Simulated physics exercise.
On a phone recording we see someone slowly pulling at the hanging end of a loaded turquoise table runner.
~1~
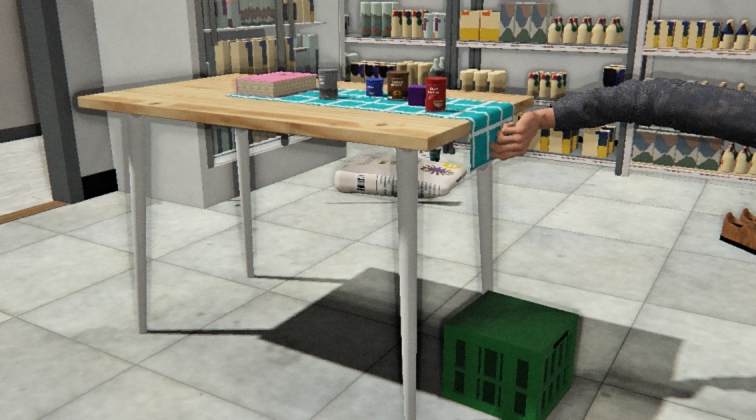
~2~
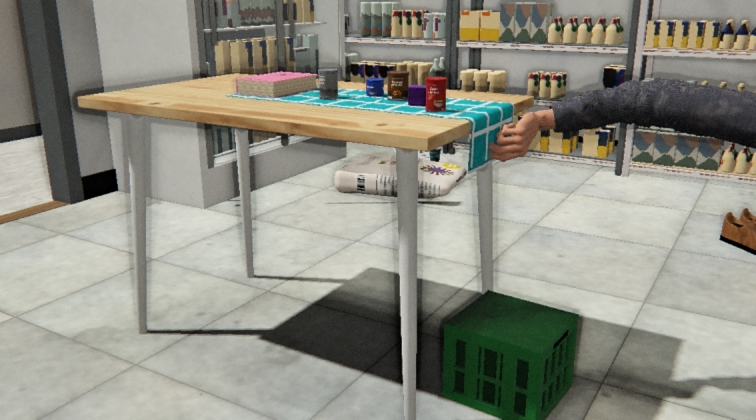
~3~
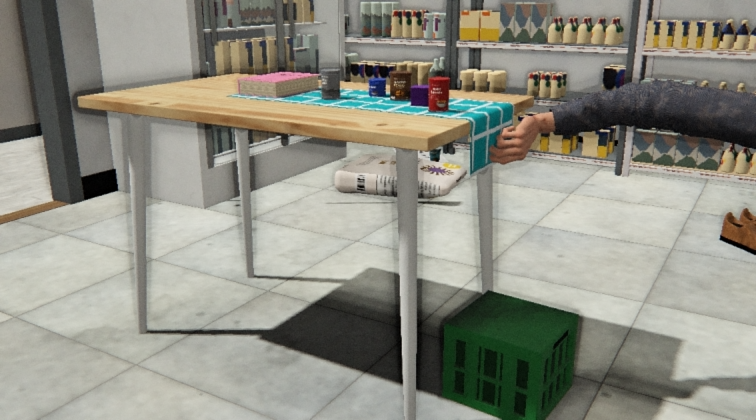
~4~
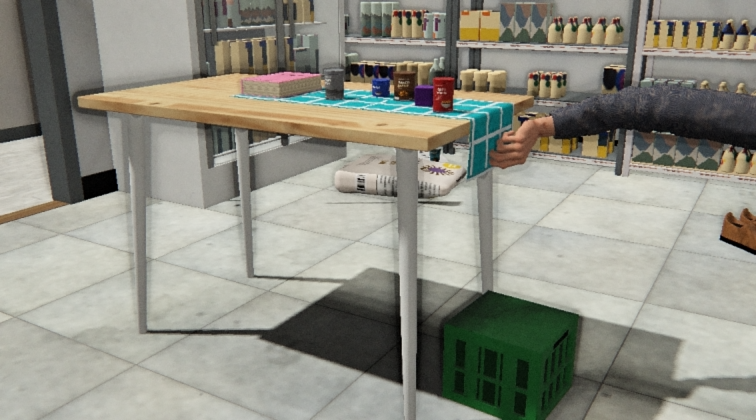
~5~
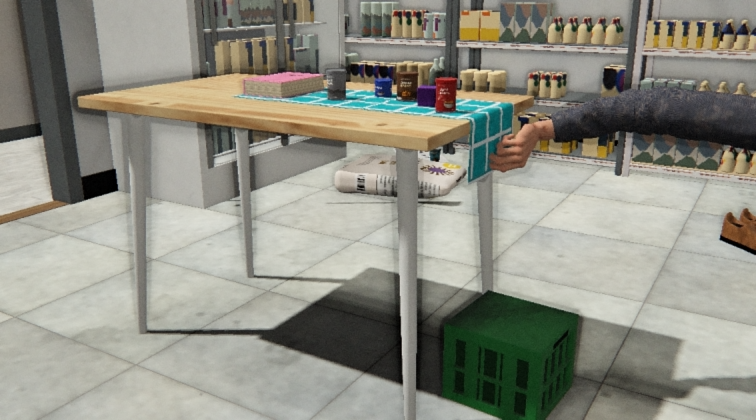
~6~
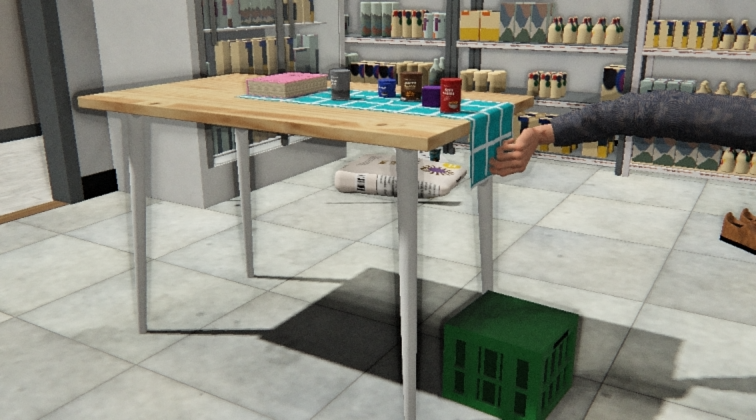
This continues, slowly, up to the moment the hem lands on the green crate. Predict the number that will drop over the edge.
The number still up top goes down by four, if you watch closely.
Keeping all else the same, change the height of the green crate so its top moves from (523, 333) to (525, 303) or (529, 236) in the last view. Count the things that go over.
3 and 1.
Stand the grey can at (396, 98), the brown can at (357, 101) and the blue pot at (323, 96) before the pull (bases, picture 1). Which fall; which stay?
Looks like the grey can ends up down, the brown can ends up down, and the blue pot hangs in there.
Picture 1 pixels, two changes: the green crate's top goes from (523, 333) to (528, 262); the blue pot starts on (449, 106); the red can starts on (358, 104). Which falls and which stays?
Blue pot: Lost; red can: Safe.
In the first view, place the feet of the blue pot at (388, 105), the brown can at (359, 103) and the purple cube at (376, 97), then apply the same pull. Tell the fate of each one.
The blue pot is off the top, the brown can is off the top and the purple cube is off the top.
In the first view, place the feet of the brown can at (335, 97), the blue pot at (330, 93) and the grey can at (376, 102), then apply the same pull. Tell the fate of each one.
For the brown can it's staying, for the blue pot it's staying, for the grey can it's falling.
Soon after, hem near (490, 231); red can gone.
Then, hem near (490, 295); red can, purple cube and brown can gone.
At rest, hem on the crate; red can, purple cube, brown can and blue pot gone. Over the edge go four.
